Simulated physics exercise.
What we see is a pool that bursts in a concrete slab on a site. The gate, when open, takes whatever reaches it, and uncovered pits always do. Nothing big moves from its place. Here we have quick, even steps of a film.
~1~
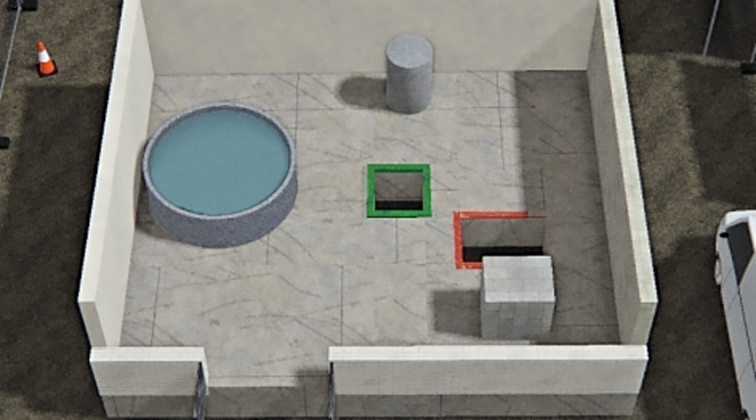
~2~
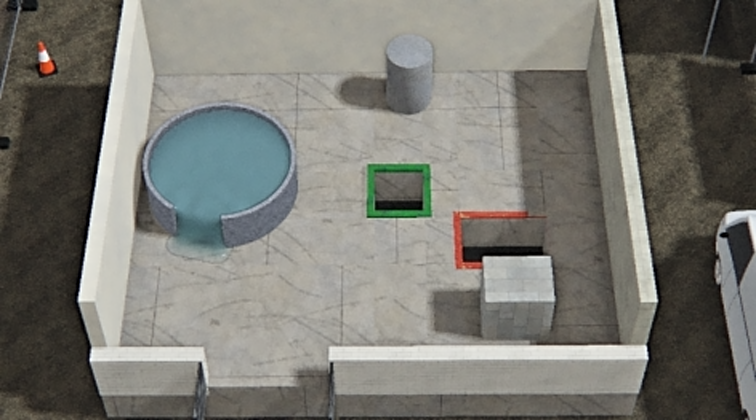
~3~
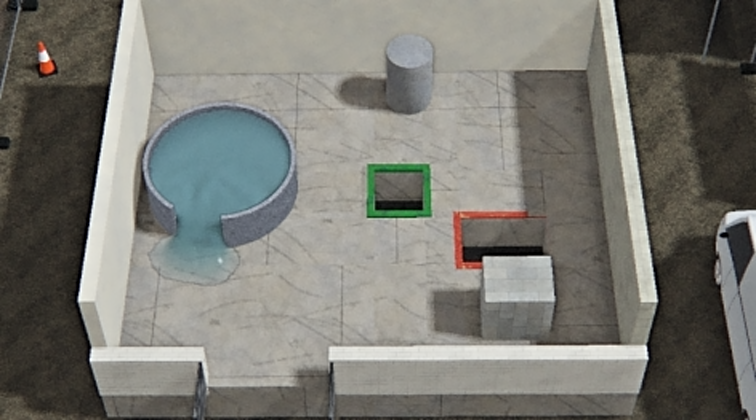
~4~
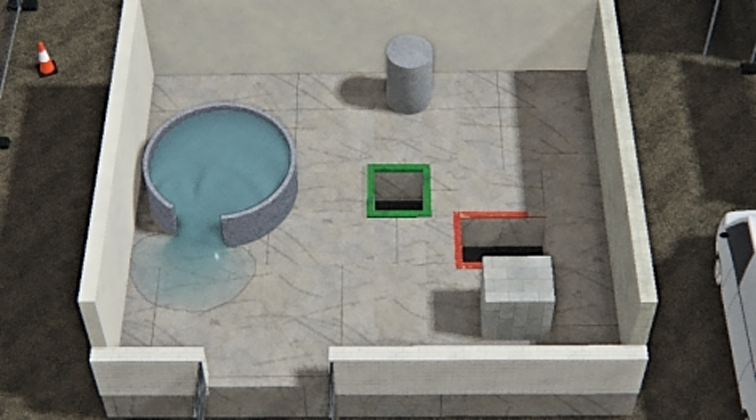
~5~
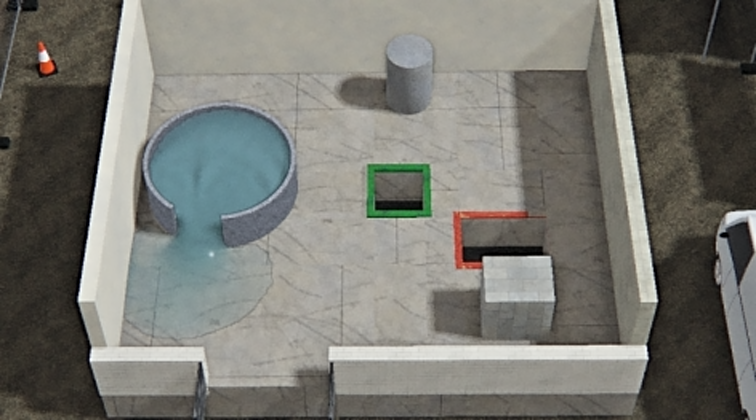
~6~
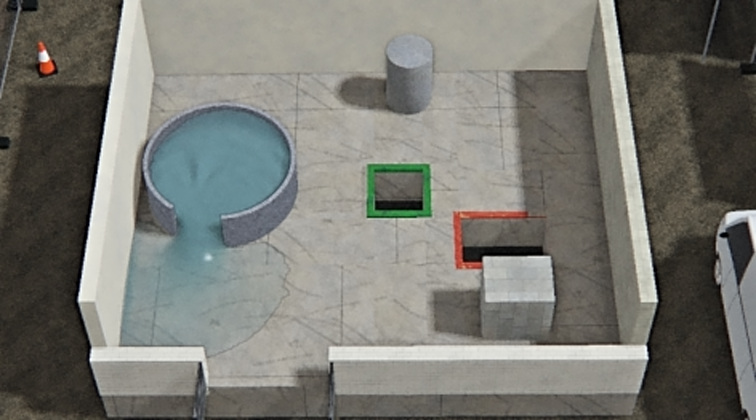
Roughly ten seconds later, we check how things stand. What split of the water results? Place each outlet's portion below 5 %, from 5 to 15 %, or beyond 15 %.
Once it settles, the gate collects beyond 15 %, the green pit collects below 5 %, the red pit collects from 5 to 15 %.
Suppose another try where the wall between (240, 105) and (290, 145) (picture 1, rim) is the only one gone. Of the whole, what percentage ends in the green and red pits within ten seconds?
The green pit gets 6 per cent and the red pit 14 per cent.
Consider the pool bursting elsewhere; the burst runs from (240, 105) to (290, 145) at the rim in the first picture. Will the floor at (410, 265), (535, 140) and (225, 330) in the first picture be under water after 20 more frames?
In the order asked: Out of reach, sodden, out of reach.
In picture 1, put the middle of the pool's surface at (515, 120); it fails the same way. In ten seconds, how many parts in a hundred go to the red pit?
Within ten seconds, 75 percent of the total ends up in the red pit.
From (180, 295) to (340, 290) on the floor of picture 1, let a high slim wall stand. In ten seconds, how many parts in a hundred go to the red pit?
I'd put the red pit at roughly 20 %.
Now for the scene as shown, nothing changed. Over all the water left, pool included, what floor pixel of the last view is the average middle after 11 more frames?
The water centres close to (208, 233).
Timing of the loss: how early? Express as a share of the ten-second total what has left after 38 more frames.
Roughly 60 percent of it.
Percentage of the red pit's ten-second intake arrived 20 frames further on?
Share at that point: Roughly 0 %.
A moment on, water covers 15 % of the floor; the gate 1 %, the green pit 0 %, the red pit 0 %.
Next, water covers 20 % of the floor; the gate 4 %, the green pit 0 %, the red pit 0 %.
Then, water covers 25 % of the floor; the gate 11 %, the green pit 0 %, the red pit 0 %.
Later, water covers 45 % of the floor; the gate 20 %, the green pit 0 %, the red pit 2 %.
In the end, water covers 70 % of the floor; the gate 30 %, the green pit 0 %, the red pit 8 %.
